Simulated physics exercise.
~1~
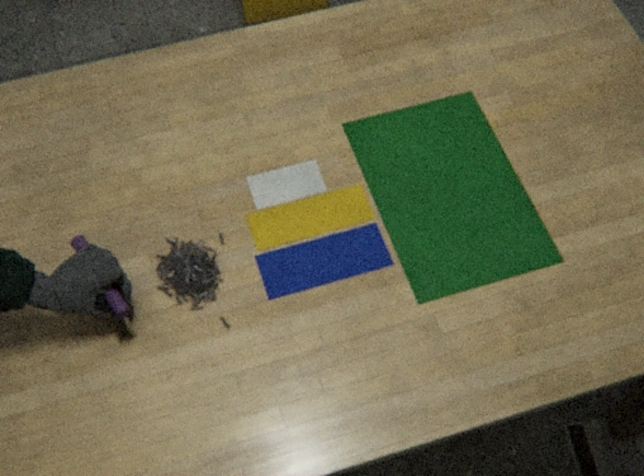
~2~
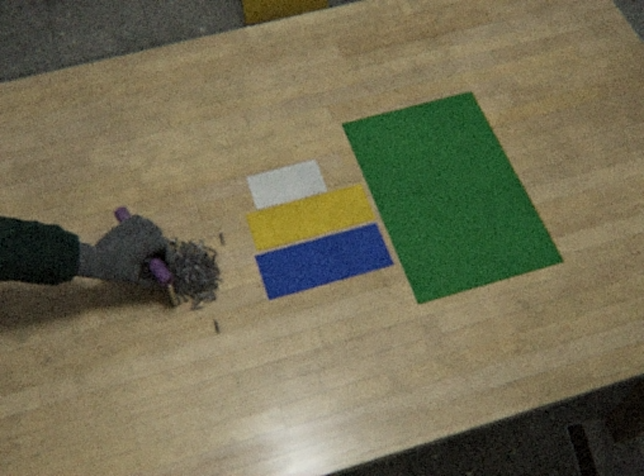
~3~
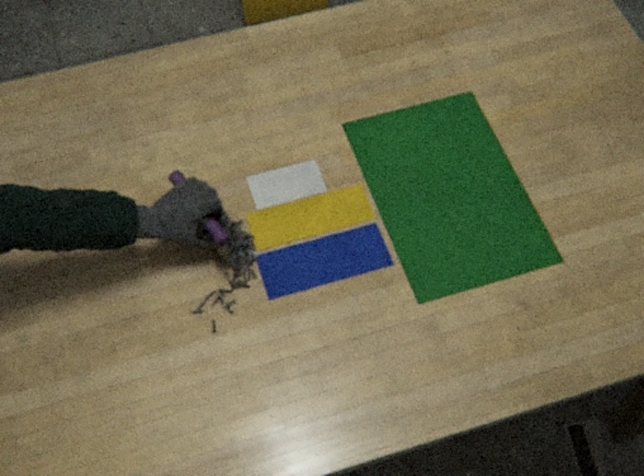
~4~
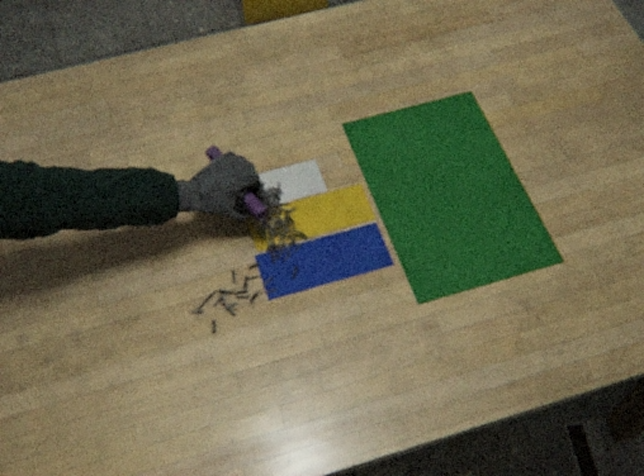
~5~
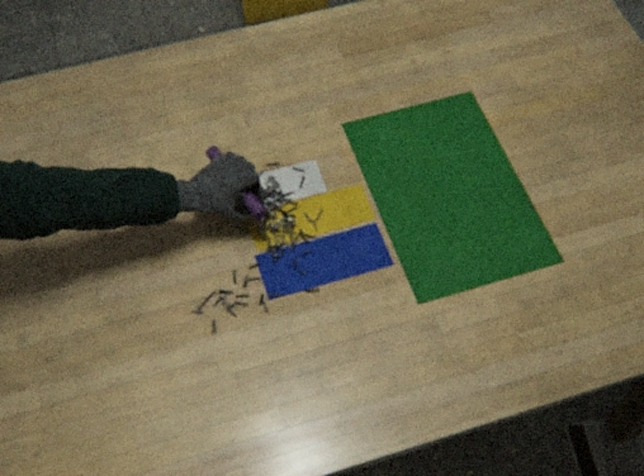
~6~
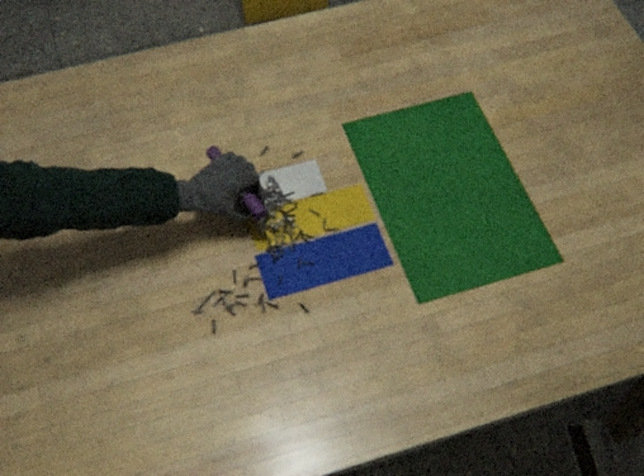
A gloved hand pushed a heap of small dark screws rightward and slightly up a wooden table with a purple-handled scraper, then stopped, leaving them scattered mostly over the yellow and white sheets and bare wood, a few on blue, none on green.
